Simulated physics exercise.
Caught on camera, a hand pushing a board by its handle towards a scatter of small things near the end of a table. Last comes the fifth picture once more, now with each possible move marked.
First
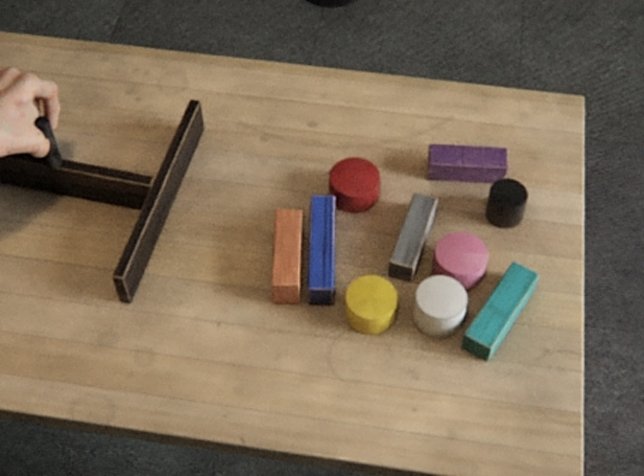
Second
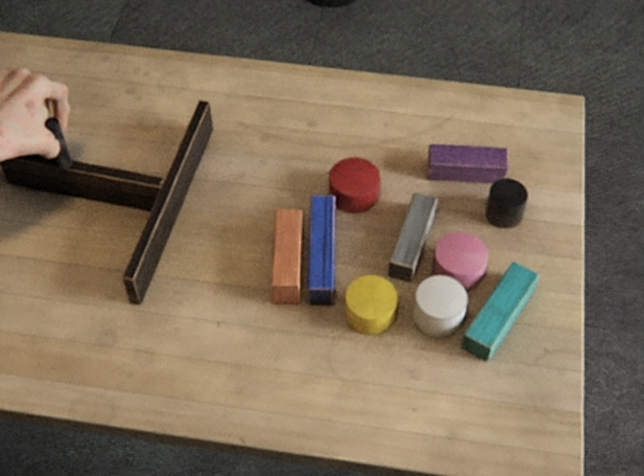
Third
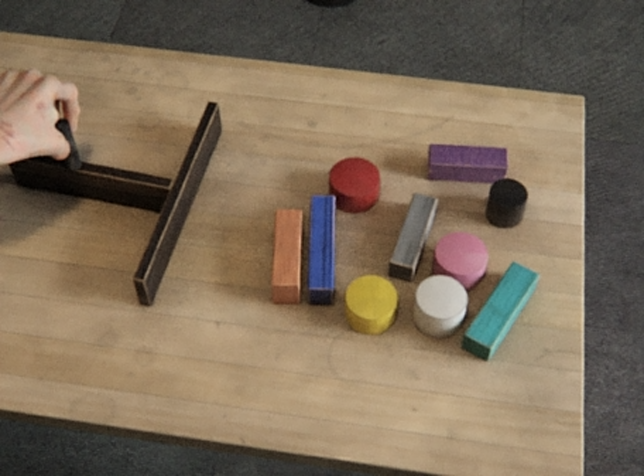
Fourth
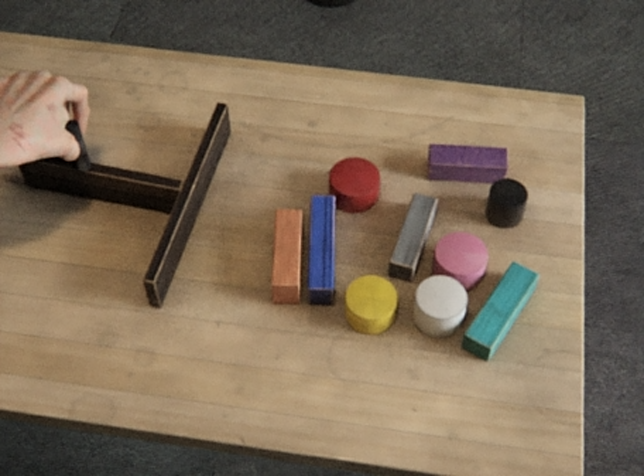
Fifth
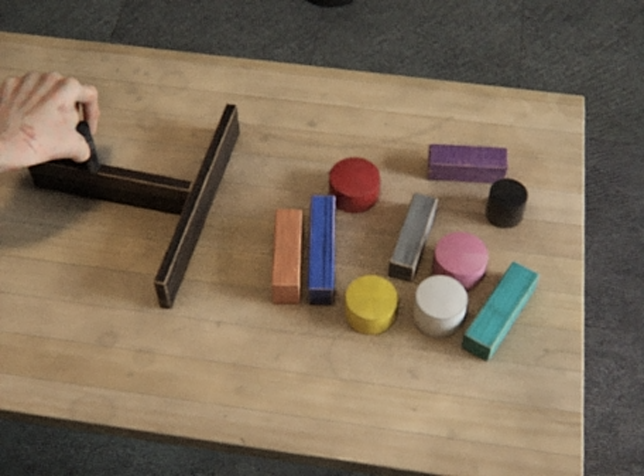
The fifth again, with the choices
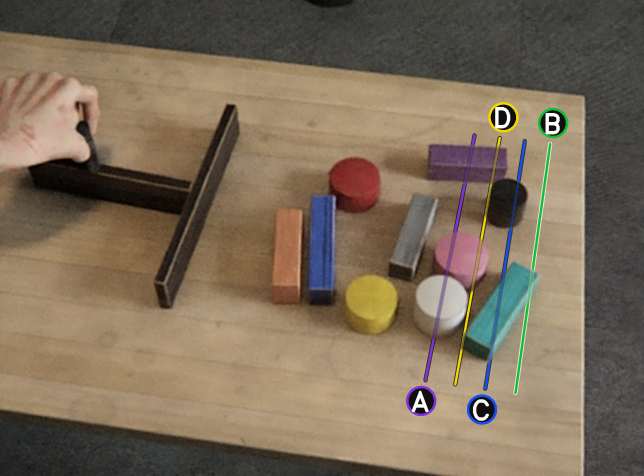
On a wooden table, a hand gripped the handle of a dark T-shaped board and slid it slowly to the right, towards colourful blocks and round pieces that stayed still.
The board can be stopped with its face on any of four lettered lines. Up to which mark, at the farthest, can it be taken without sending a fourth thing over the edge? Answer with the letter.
No fourth one falls up to C.
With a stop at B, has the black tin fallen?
By then, yes.
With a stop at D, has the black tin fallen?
By then, no.
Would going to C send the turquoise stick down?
By then, yes.
On the copy, A at (452, 247); B at (534, 258); C at (507, 254); D at (479, 251).
On C. First, board (306, 201); orange bar (314, 260); blue stick (343, 253).
Then, board (418, 215); turquoise stick (567, 312); white tin (527, 333).
Finally, board (508, 226); turquoise stick over the edge; pink tin over the edge; two fallen.
By contrast, A is within the limit but short; B drops six; D is within the limit but short.
